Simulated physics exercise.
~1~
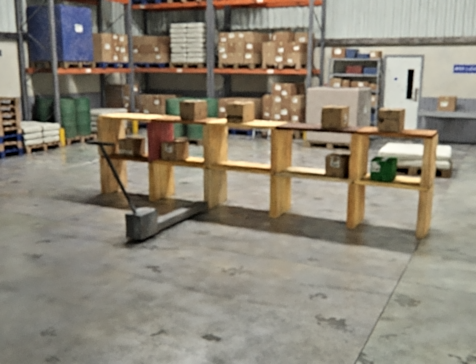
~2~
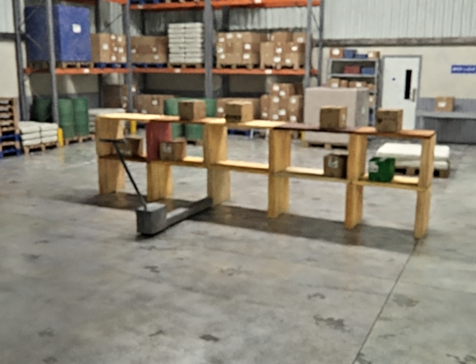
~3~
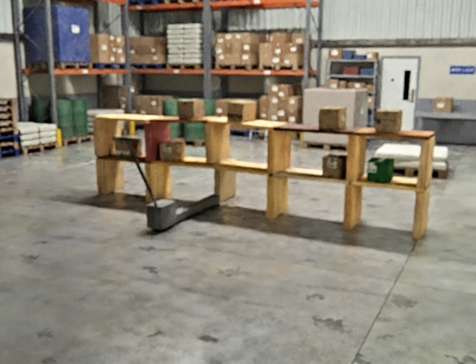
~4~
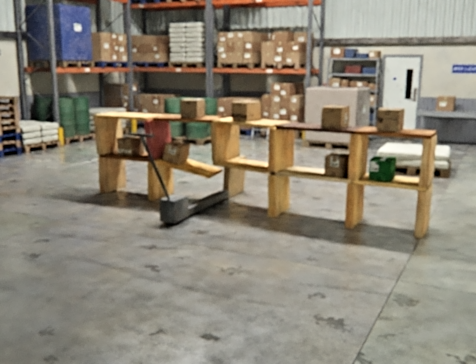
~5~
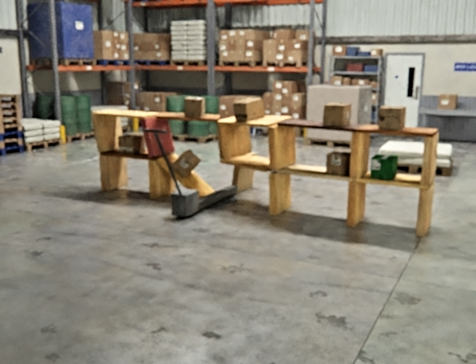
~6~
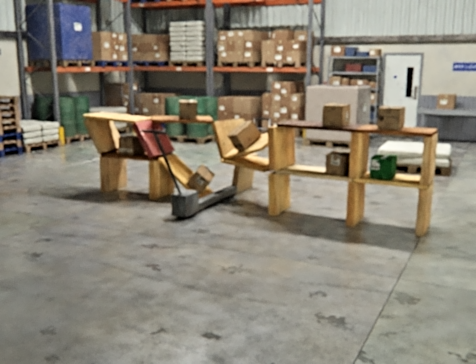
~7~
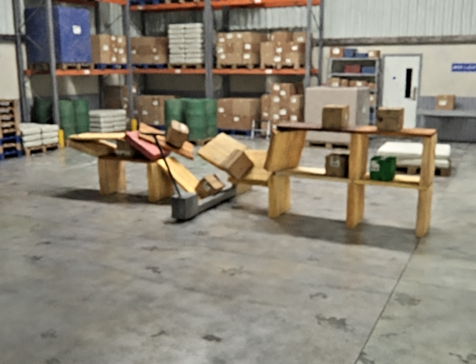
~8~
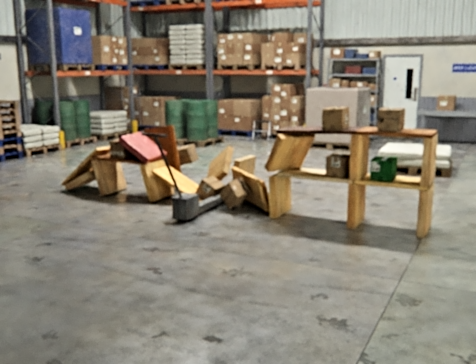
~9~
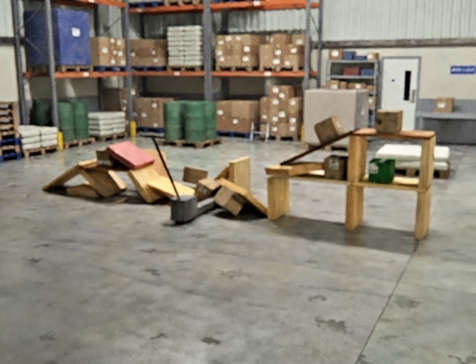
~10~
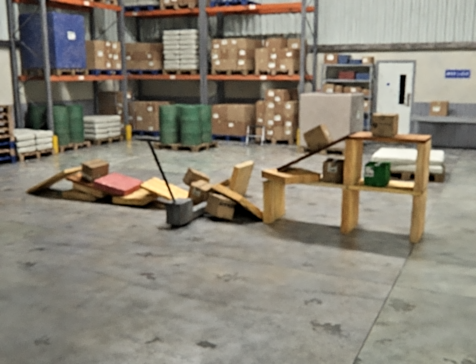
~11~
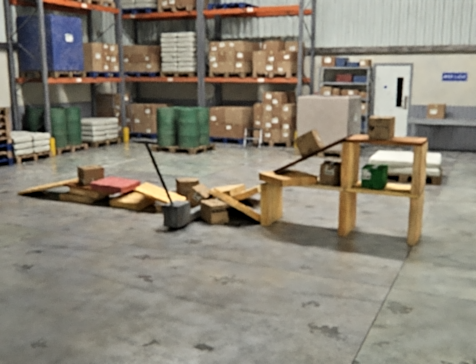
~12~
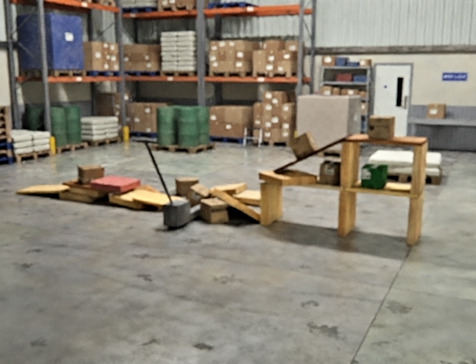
A wooden rack's left side collapses as a jack pushes in, while its right end stands.
